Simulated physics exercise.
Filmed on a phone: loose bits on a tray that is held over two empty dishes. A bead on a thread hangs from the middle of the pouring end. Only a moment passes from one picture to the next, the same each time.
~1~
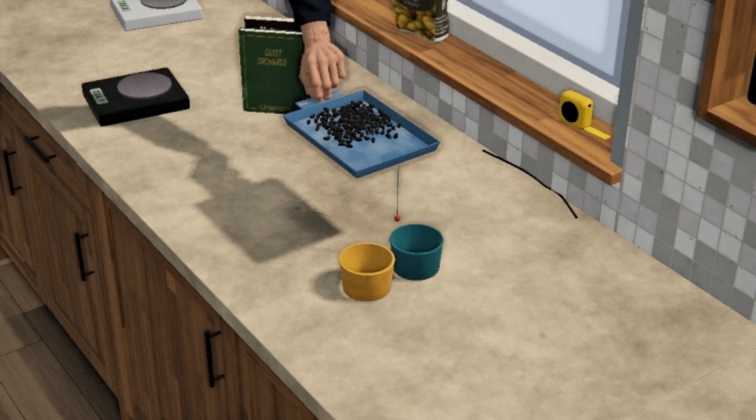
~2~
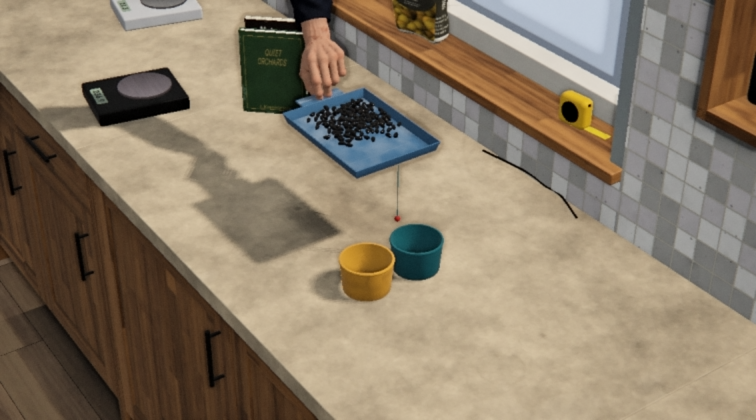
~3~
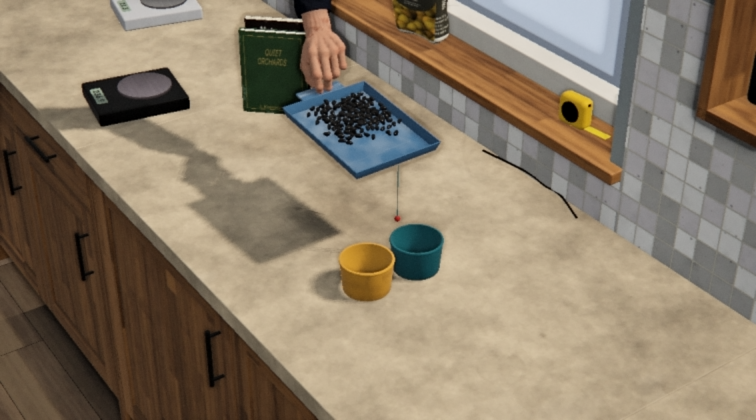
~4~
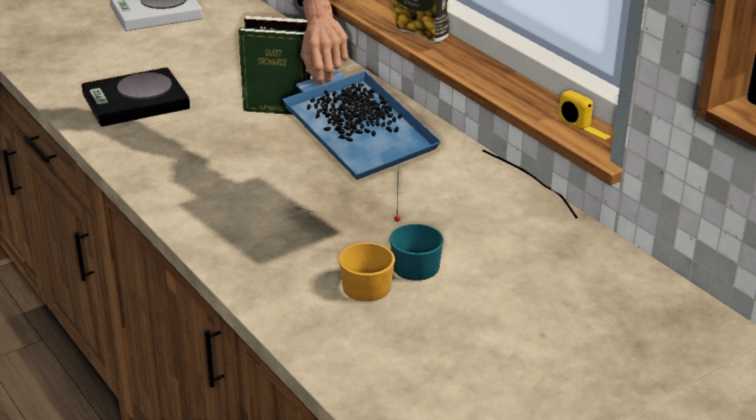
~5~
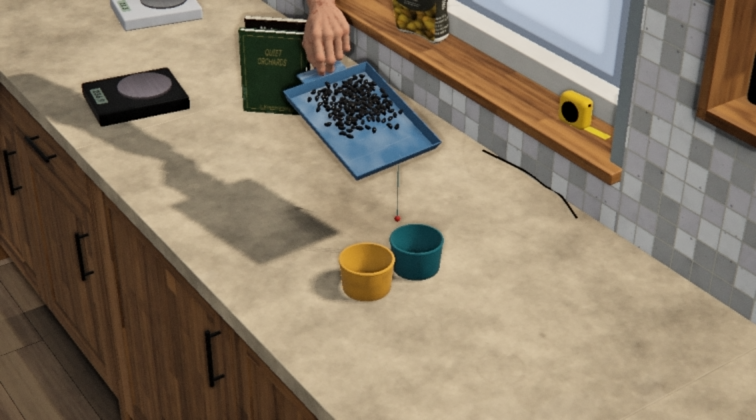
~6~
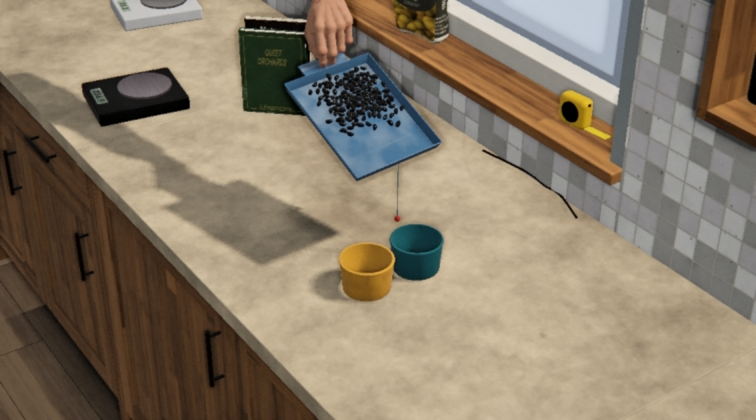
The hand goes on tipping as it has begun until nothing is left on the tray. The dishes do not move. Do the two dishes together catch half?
Together they catch over half.
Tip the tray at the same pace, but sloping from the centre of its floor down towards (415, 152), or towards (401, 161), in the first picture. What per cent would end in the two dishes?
The first gives 10 %, the second 50 %.
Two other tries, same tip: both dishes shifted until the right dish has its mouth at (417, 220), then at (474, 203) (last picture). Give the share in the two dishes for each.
First some 30, then 0 per cent.
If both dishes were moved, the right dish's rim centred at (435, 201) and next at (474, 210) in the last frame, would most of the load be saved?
At the first place below a half, at the second the smaller part.
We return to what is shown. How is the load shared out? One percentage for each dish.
About: Left dish 40, right dish 40 per cent.
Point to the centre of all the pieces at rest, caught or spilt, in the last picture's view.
Close to (391, 274).
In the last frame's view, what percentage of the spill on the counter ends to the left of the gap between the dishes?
About 40 per cent.
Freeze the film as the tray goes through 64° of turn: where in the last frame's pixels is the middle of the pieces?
Roughly at (387, 161).
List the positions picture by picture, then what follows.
The first picture shows corners of the pouring end near (357, 169) and (436, 141), level; middle of the load near (353, 122), black beans; left dish near (382, 283); right dish near (432, 262); bead on its thread near (397, 219).
The second picture shows corners of the pouring end near (357, 169) and (436, 141), level; middle of the load near (353, 121).
The third picture shows corners of the pouring end near (357, 170) and (436, 141), tipped barely, lowest at the left corner; middle of the load near (353, 116).
The fourth picture shows corners of the pouring end near (358, 172) and (437, 141), tipped a little, lowest at the left corner; middle of the load near (354, 110).
The fifth picture shows corners of the pouring end near (358, 173) and (437, 141), tipped clearly, lowest at the left corner; middle of the load near (354, 103).
The sixth picture shows corners of the pouring end near (358, 174) and (438, 141), tipped clearly, lowest at the left corner; middle of the load near (355, 98); left dish near (382, 283); right dish near (432, 262).
Shortly afterwards, tray tipped steeply; the bulk on the tray; a little in the air.
Next, tray tipped past a quarter turn; near a quarter on the tray; near a quarter in the left dish; near a quarter in the right dish; near a quarter outside both; a little in the air.
Some moments later, tray tipped past a quarter turn; near a third in the left dish; near a third in the right dish; near a quarter outside both.
In the end, tray tipped past a quarter turn; near a third in the left dish; near a third in the right dish; near a quarter outside both.
